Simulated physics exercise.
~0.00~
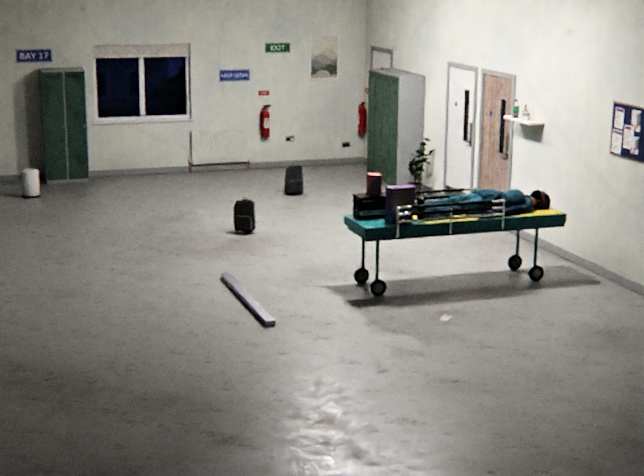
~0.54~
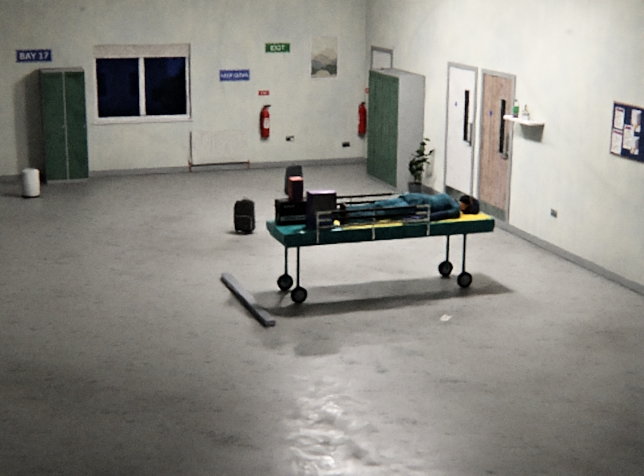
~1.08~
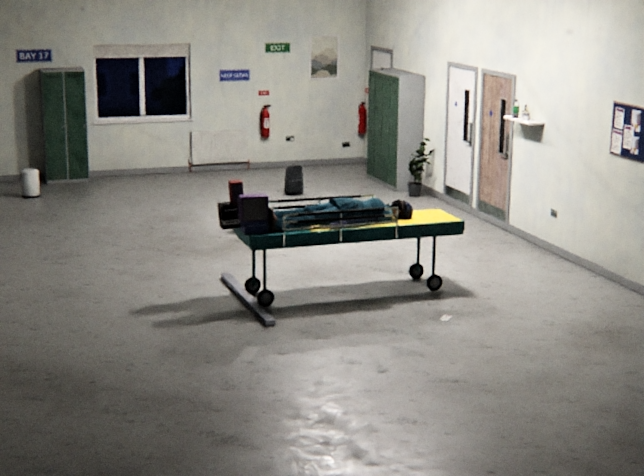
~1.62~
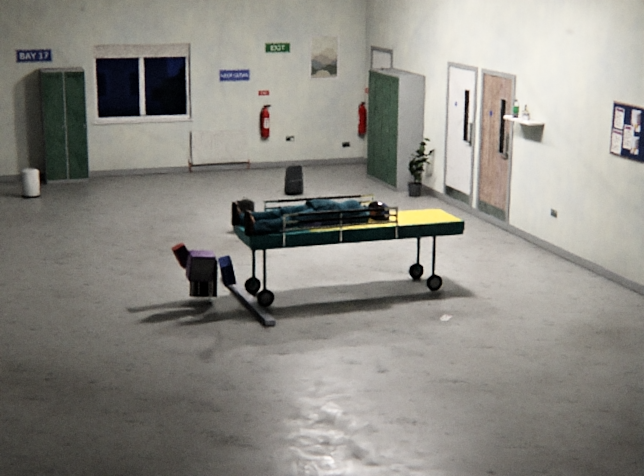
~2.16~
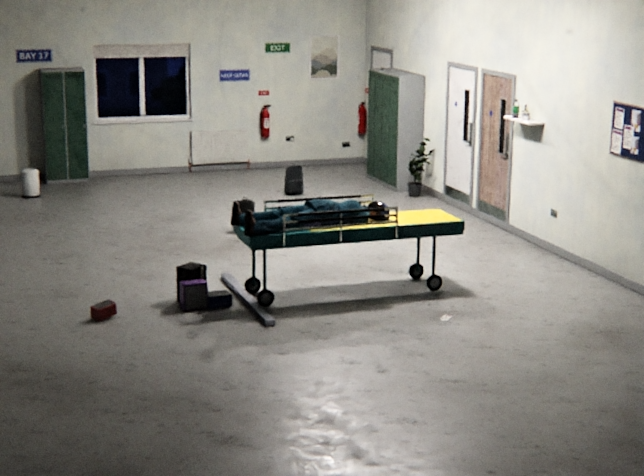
In a bare hospital room, a green trolley carrying a person lying down rolled left and stopped at a raised bar on the floor, and the person slid a little towards the end while the boxes and bags tumbled off, ending scattered beyond the bar.
